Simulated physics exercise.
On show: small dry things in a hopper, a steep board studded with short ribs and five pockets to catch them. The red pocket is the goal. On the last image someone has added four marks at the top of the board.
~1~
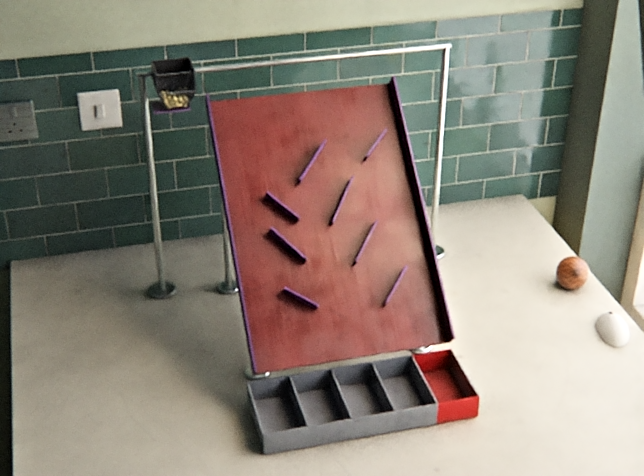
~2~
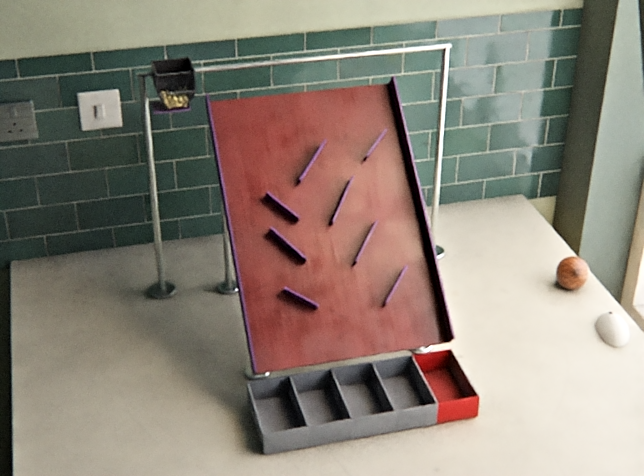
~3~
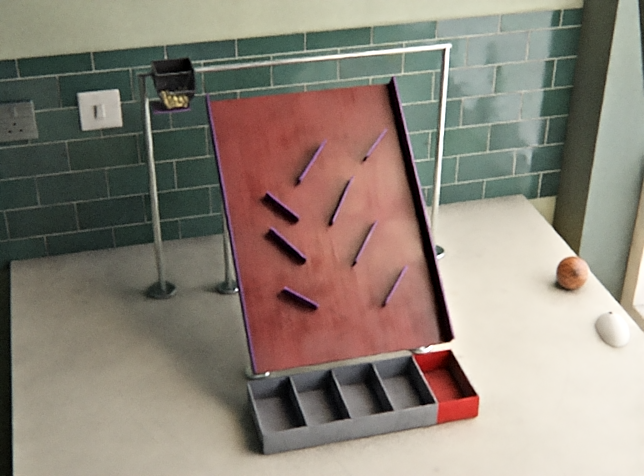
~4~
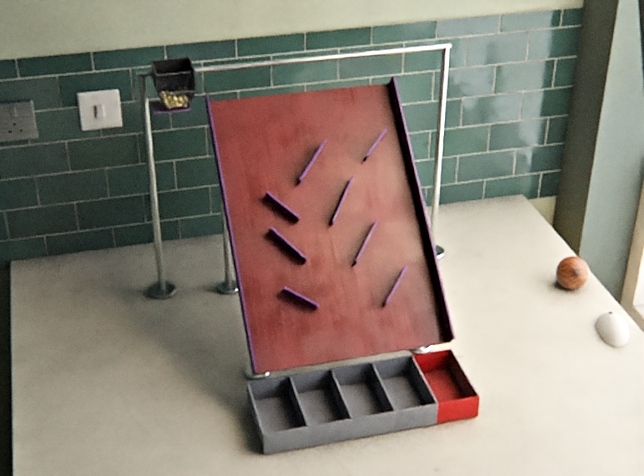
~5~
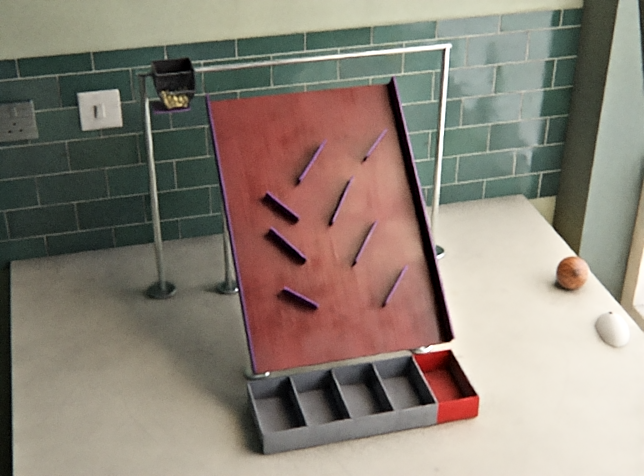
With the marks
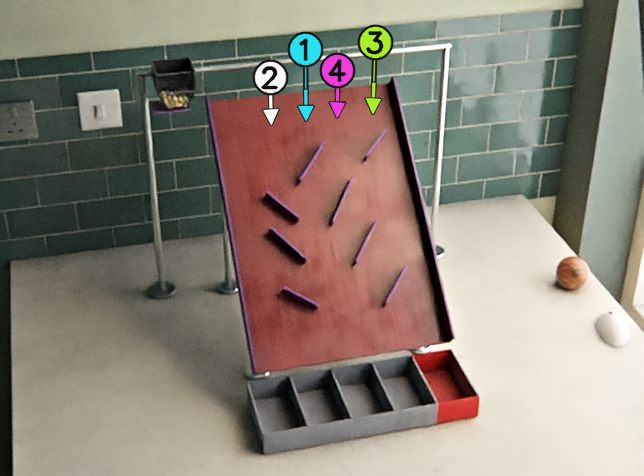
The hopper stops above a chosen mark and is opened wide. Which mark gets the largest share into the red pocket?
Take 3.
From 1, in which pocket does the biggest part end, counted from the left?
The third.
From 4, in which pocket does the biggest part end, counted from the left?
It is the third one.
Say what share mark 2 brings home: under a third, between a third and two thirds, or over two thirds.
Under a third.
On the marked copy, mark 1 meets the board at (305, 115); mark 2 meets the board at (271, 119); mark 3 meets the board at (373, 108); mark 4 meets the board at (337, 111).
If 1 is chosen, about a tenth in the red pocket, the larger part in other pockets, about a tenth outside the box.
If 2 is chosen, not one piece in the red pocket, almost all in other pockets, about a tenth outside the box.
If 3 is chosen, roughly a third in the red pocket, roughly two thirds in other pockets, just a few outside the box.
If 4 is chosen, about a tenth in the red pocket, the larger part in other pockets, about a tenth outside the box.
